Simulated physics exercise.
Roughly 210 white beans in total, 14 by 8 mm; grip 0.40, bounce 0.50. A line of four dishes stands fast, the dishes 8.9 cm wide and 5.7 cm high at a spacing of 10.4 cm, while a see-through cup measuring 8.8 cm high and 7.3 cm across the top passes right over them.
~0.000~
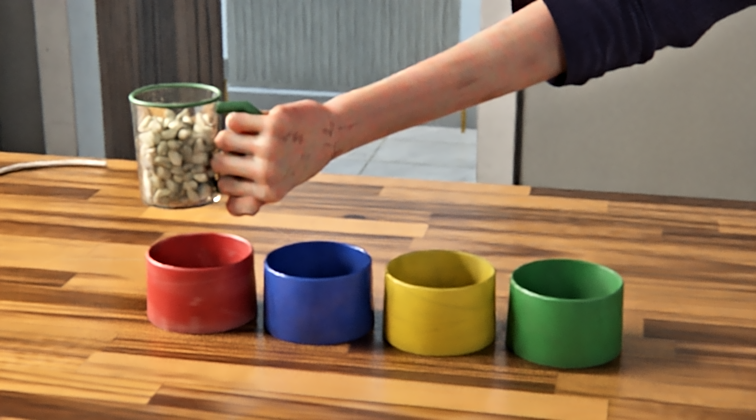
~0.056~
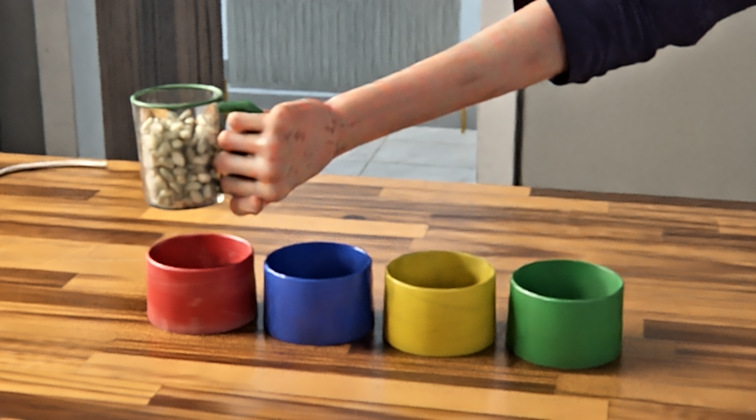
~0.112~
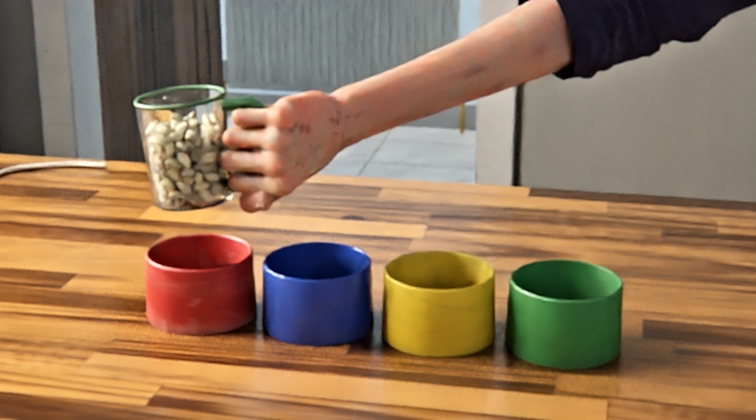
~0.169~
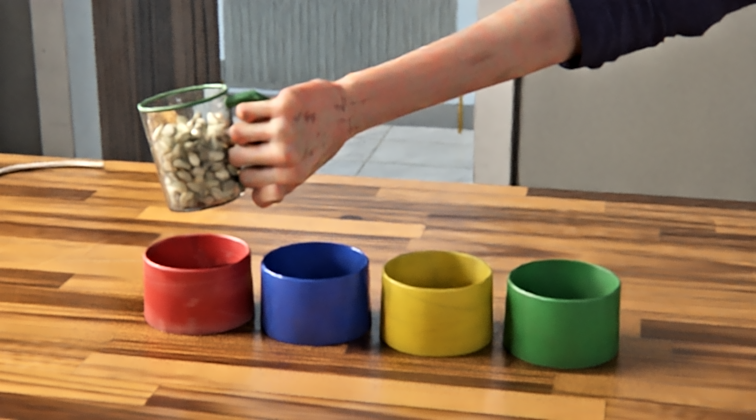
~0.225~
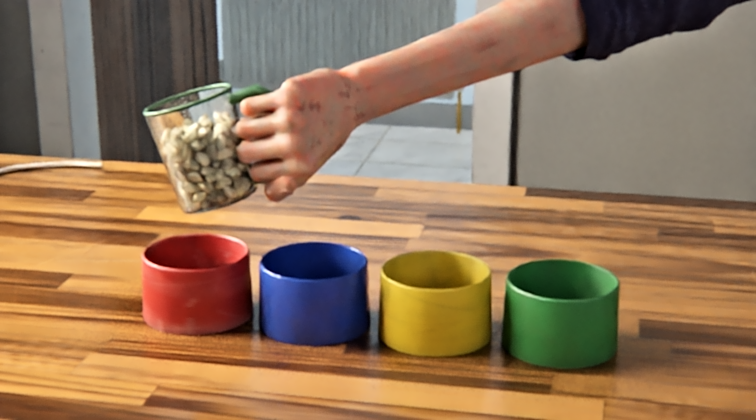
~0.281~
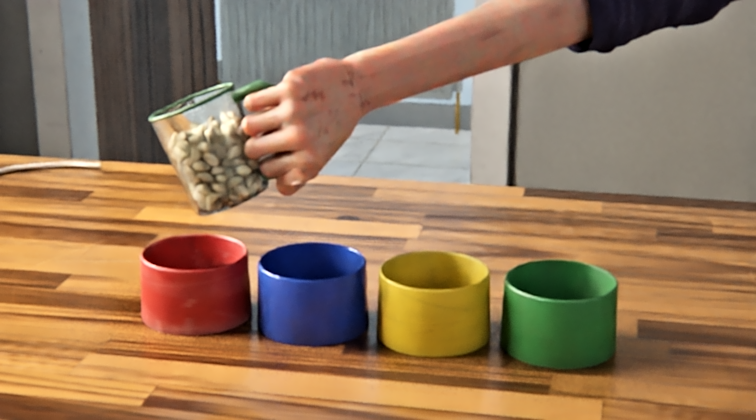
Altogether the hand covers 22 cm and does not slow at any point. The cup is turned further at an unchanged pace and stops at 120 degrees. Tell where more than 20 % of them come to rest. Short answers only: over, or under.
Red under. Blue over. Green under. Yellow under. Counter over.
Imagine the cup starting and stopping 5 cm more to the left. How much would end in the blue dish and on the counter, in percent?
In that case, blue: 90; counter: 10.
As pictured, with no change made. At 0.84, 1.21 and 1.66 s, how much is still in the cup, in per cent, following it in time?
At the three moments: 100, 75 and 0 percent.
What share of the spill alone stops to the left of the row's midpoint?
About 60 %.
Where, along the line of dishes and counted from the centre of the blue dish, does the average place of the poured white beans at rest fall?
Offset: About 2 cm, rightward.
Then, at 0.84 s, tilt 78 degrees; cup holds 100 %.
After 1.21 s, tilt 114 degrees; cup holds 75 %, blue 20 %.
After 1.66 s, tilt 120 degrees; cup holds 0 %, blue 65 %, yellow 10 %.
By 2.8 s all is still; red 0 %, blue 65 %, green 0 %, yellow 5 %, counter 30 %.
